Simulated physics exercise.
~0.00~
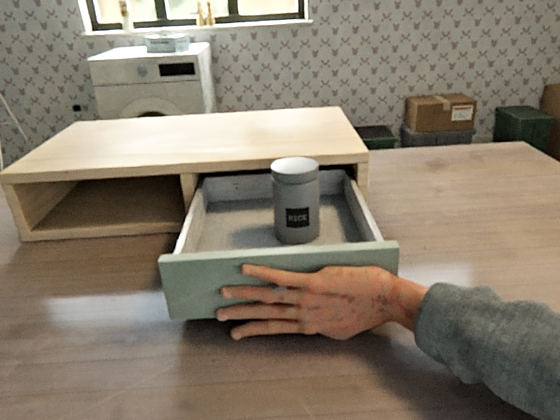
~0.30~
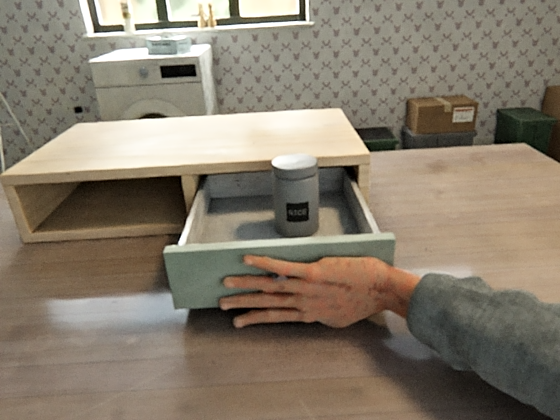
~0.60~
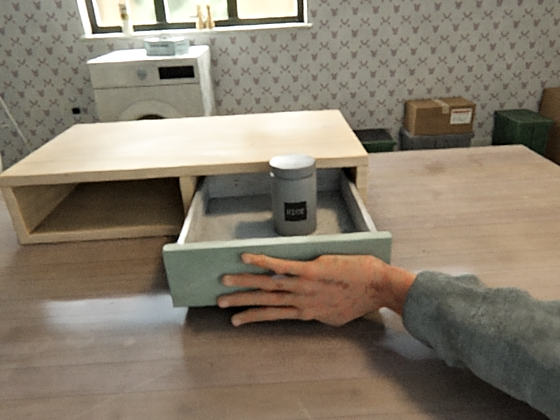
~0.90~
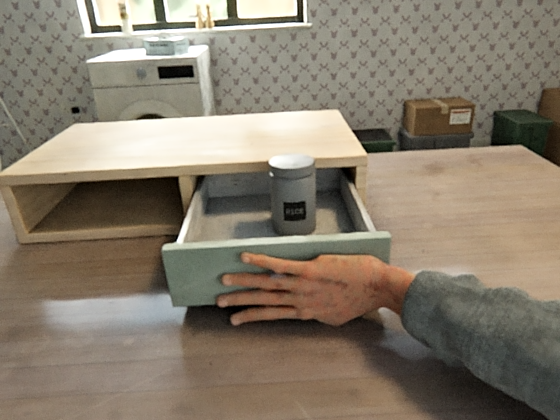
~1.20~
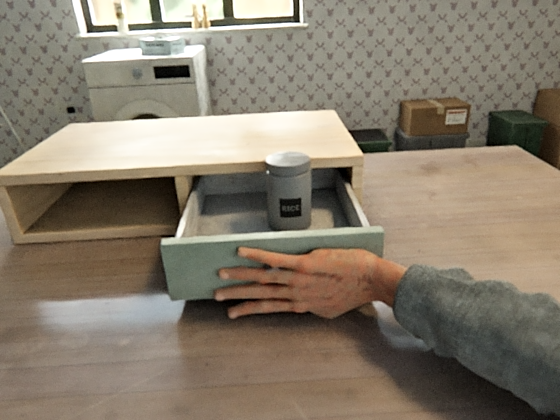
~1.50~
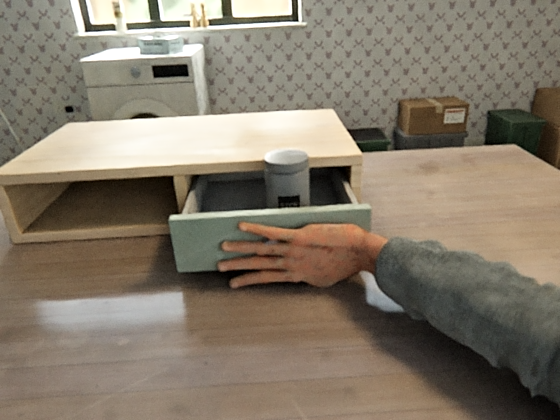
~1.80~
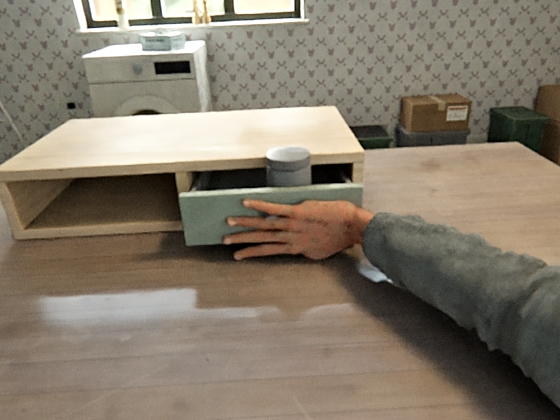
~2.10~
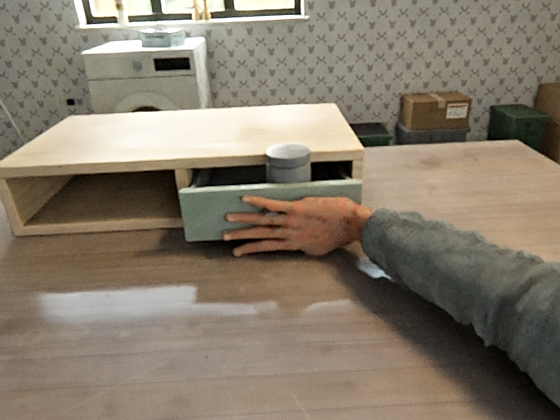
In this clip, a hand pushes the pale green drawer of a low wooden cabinet inward, with a grey jar standing upright inside. The drawer slides partway in, then stops with the jar against the cabinet's top edge, leaving it ajar.
